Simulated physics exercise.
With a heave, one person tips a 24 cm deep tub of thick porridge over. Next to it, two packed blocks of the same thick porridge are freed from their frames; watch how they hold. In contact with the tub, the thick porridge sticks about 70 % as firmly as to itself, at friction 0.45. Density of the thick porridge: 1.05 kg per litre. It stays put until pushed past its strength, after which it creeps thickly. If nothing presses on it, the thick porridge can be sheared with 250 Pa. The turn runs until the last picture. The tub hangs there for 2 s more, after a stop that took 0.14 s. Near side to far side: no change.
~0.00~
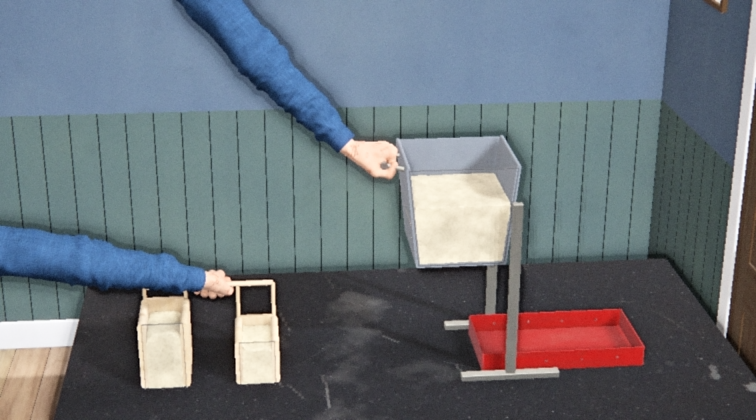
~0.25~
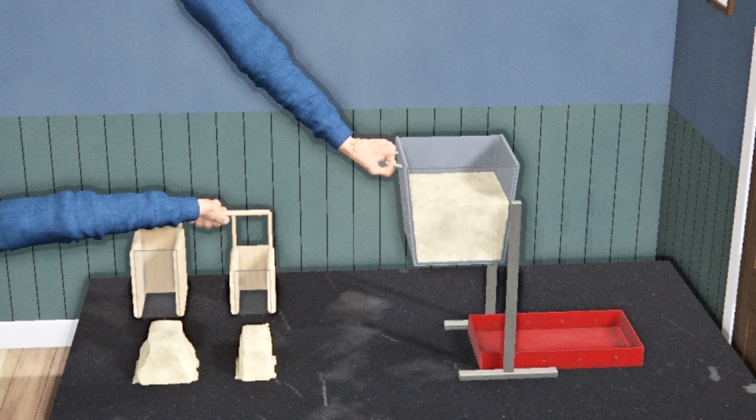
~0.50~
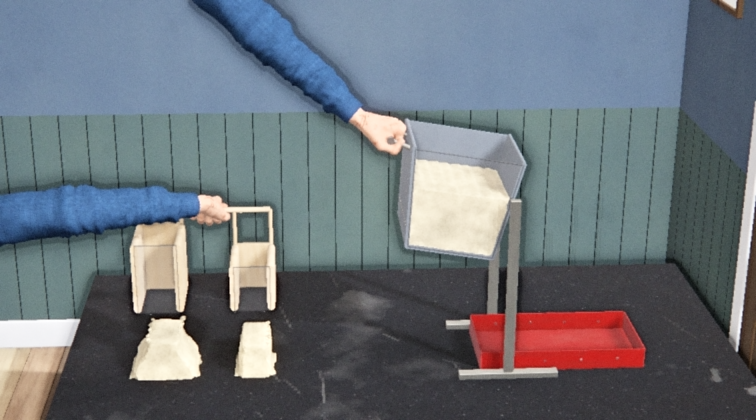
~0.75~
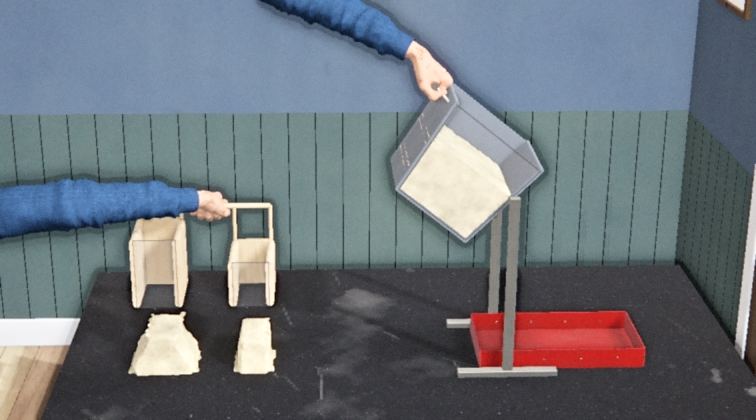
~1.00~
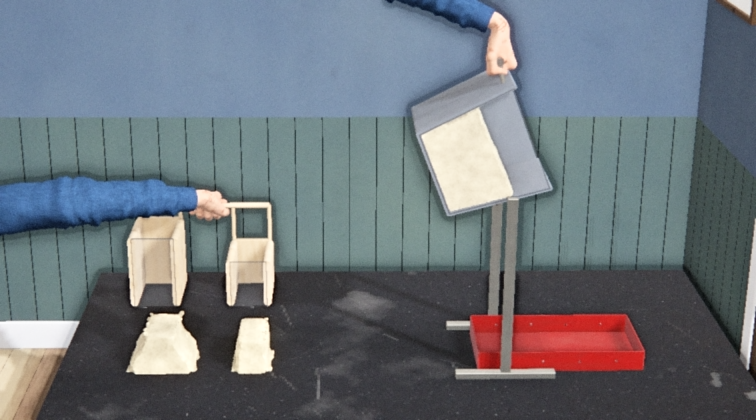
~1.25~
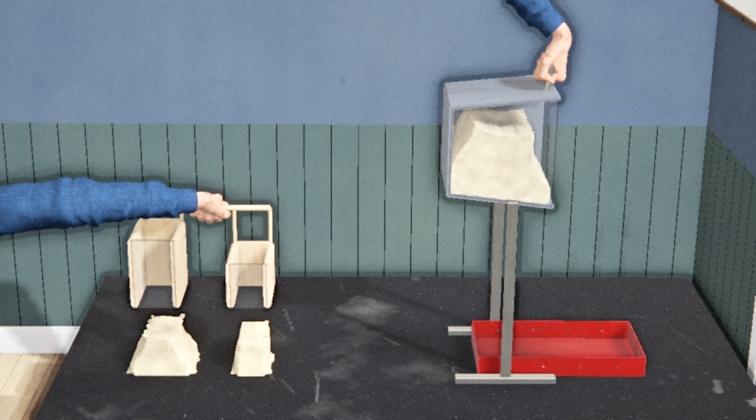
A sleeved arm lifts two joined wooden moulds off pale, thick porridge at left, leaving two blocks that sag slightly, the left one more. Then another hand swings a clear grey tub clockwise above a red tray until it lies on its side, the porridge inside slumping into a sloping mound.
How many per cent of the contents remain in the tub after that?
50 %.
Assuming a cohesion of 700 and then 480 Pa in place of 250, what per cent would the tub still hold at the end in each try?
First try roughly 100 per cent, second try roughly 95 per cent.
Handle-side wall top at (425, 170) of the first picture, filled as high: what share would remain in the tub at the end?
I'd say around 65 percent would remain in the tub at the end.
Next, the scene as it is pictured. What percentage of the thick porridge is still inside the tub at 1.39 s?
Share in tub: Some 85 percent.
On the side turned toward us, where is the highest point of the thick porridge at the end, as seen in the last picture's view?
Highest point: Approx. (482, 168).
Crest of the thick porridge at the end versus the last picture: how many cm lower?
The top ends up some 9 cm below its level in the last picture.
After 1.39 s, the tub is at 90 degrees and holds 86 %.
After 1.56 s, the tub is at 90 degrees and holds 60 %.
After 1.73 s, the tub is at 90 degrees and holds 52 %.
After 1.90 s, the tub is at 90 degrees and holds 50 %.
After 3.25 s, at the end, the tub is at 90 degrees and holds 50 %.
